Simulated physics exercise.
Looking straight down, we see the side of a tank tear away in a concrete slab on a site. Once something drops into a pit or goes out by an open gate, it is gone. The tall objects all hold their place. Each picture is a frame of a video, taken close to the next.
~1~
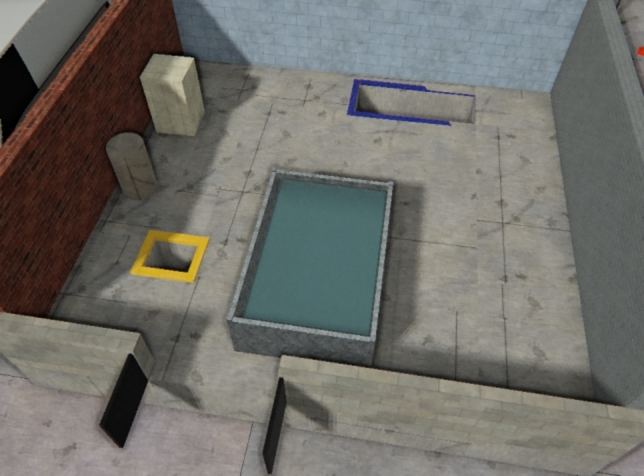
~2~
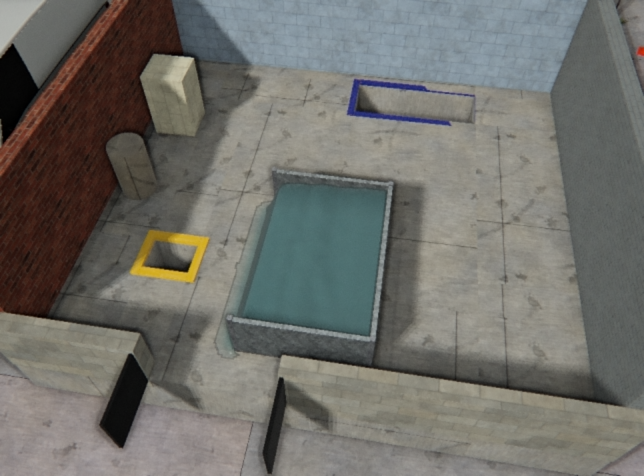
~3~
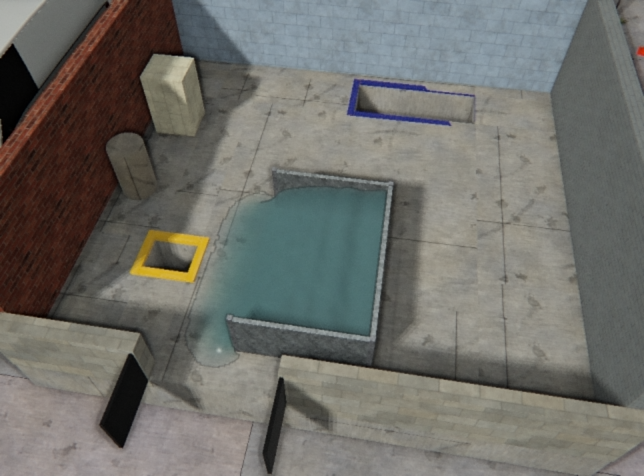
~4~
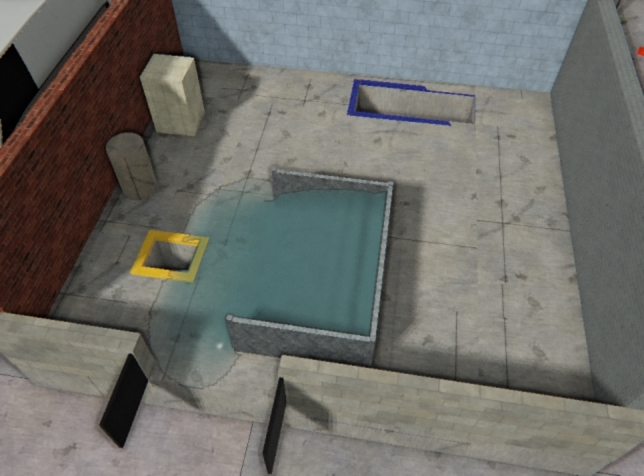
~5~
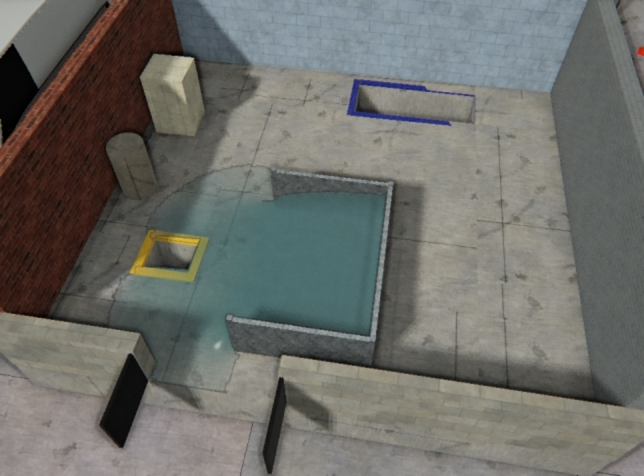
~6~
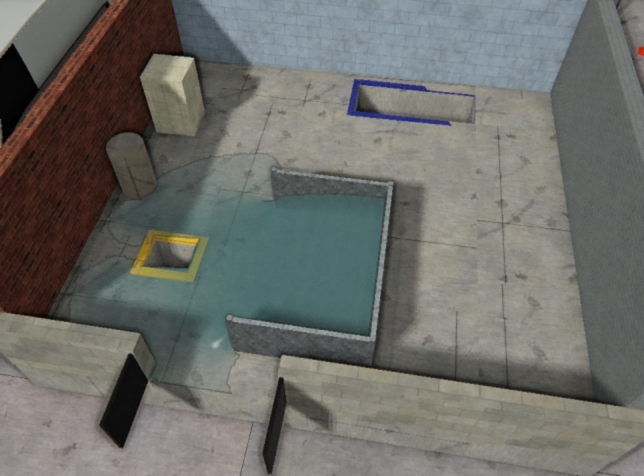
On a walled concrete slab, a tank's left side gives way and water spreads left.
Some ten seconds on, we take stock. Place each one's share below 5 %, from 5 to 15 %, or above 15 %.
Placed: The gate lands from 5 to 15 %; the yellow pit lands above 15 %; the blue pit lands from 5 to 15 %.
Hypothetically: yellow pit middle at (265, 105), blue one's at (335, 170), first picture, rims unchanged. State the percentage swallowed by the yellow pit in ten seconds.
Yellow: 6 %.
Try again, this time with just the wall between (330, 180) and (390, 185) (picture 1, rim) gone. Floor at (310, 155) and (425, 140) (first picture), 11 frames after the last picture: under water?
In order, I'd call them drenched and drenched.
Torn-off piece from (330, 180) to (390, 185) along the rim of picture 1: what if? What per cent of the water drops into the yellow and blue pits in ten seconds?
Yellow about 0 %, blue about 50 %.
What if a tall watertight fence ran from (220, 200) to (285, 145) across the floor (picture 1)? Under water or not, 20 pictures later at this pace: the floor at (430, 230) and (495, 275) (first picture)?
Spared, then spared.
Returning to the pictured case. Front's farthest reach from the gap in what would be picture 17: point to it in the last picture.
Roughly (183, 62).
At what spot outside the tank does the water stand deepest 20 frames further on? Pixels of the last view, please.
Close to (184, 138), I'd say.
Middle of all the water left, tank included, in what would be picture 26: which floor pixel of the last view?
I'd put my finger on (191, 230).
A moment on, water covers 25 % of the floor; the gate 1 %, the yellow pit 10 %, the blue pit 0 %.
Next, water covers 30 % of the floor; the gate 2 %, the yellow pit 17 %, the blue pit 0 %.
Then, water covers 40 % of the floor; the gate 3 %, the yellow pit 26 %, the blue pit 0 %.
Later, water covers 55 % of the floor; the gate 8 %, the yellow pit 33 %, the blue pit 3 %.
In the end, water covers 60 % of the floor; the gate 11 %, the yellow pit 34 %, the blue pit 10 %.
